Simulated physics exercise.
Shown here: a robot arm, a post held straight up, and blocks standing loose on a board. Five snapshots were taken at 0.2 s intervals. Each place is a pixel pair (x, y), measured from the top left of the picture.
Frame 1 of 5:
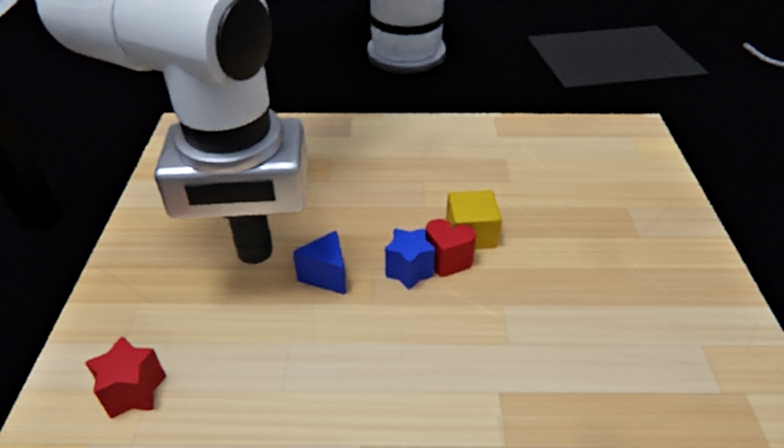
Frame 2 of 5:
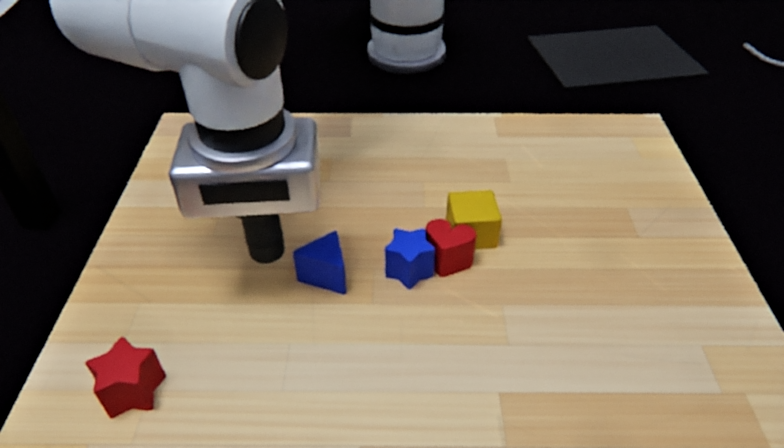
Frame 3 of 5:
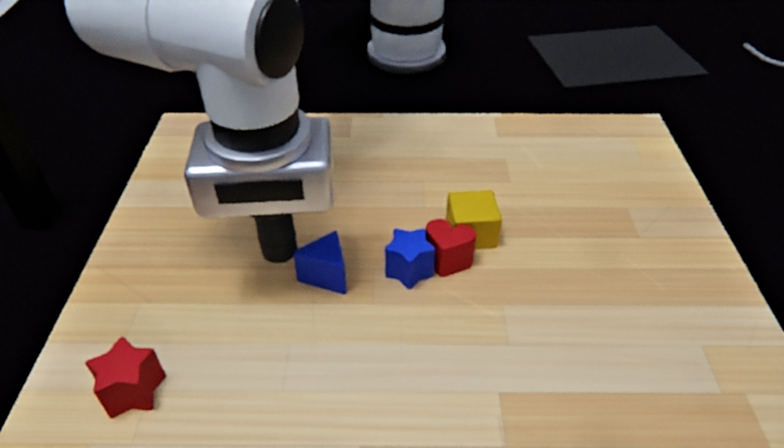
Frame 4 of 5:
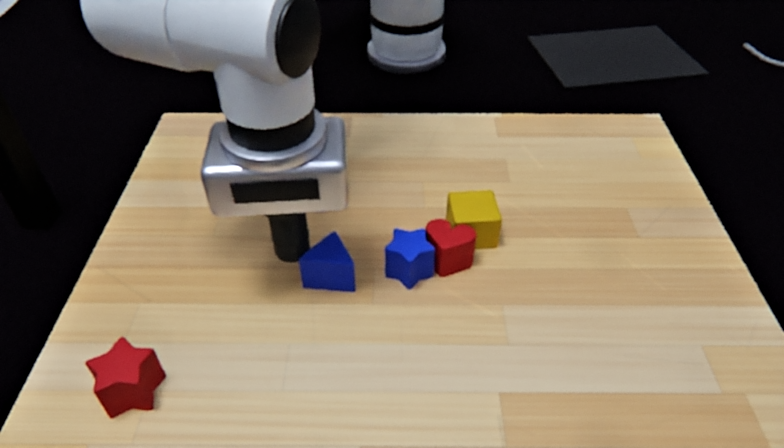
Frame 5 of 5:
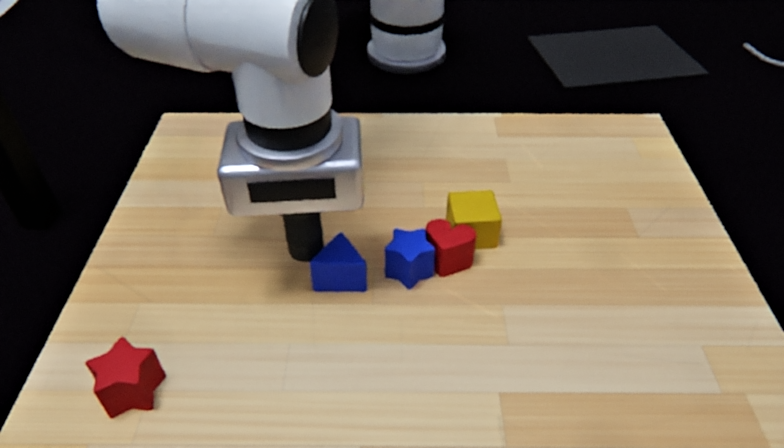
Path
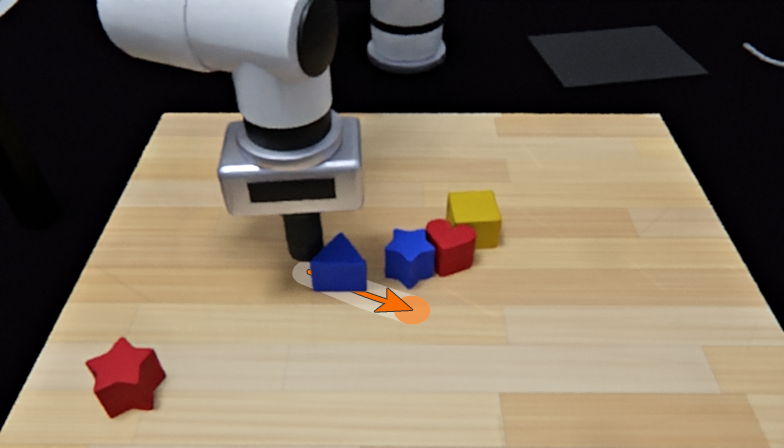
Robot arm sliding its black post rightward across a wooden board, nudging and turning a blue triangle slightly beside other loose blocks.
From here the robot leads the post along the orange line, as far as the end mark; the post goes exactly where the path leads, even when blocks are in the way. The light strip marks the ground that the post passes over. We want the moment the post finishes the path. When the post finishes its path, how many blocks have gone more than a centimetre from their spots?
I reckon the push displaces only one of the blocks by more than 1 cm.
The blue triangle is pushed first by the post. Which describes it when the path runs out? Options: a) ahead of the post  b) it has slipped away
Letter a.
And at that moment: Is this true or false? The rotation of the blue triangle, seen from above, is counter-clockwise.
My answer: True.
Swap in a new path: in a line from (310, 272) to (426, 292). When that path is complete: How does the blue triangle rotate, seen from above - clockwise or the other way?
It goes clockwise.
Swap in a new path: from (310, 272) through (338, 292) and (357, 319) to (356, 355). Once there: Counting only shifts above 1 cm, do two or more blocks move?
I expect not.
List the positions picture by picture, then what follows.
The first frame shows post's lower end at (256, 253); blue triangle at (324, 249); blue star block at (410, 242); red heart block at (450, 232).
The second frame shows post at (267, 252); blocks still.
The third frame shows post at (280, 252); blocks still.
The fourth frame shows post at (293, 251); blue triangle at (329, 250).
The fifth frame shows post at (307, 251); blue triangle at (339, 252); blue star block at (410, 242); red heart block at (450, 232).
Drawn move, from (310, 272) over (358, 292) to (412, 310).
The first path, step by step. One third of the way, post at (340, 264); blue triangle at (375, 260), turned 25° anticlockwise.
Two thirds of the way, post at (376, 277); blue triangle at (412, 271), turned 35° anticlockwise; blue star block at (415, 242), turned 15° anticlockwise; red heart block at (453, 231).
At the end, post at (413, 289); blue triangle at (451, 279), turned 50° anticlockwise; blue star block at (417, 243), turned 20° anticlockwise; red heart block at (455, 230).
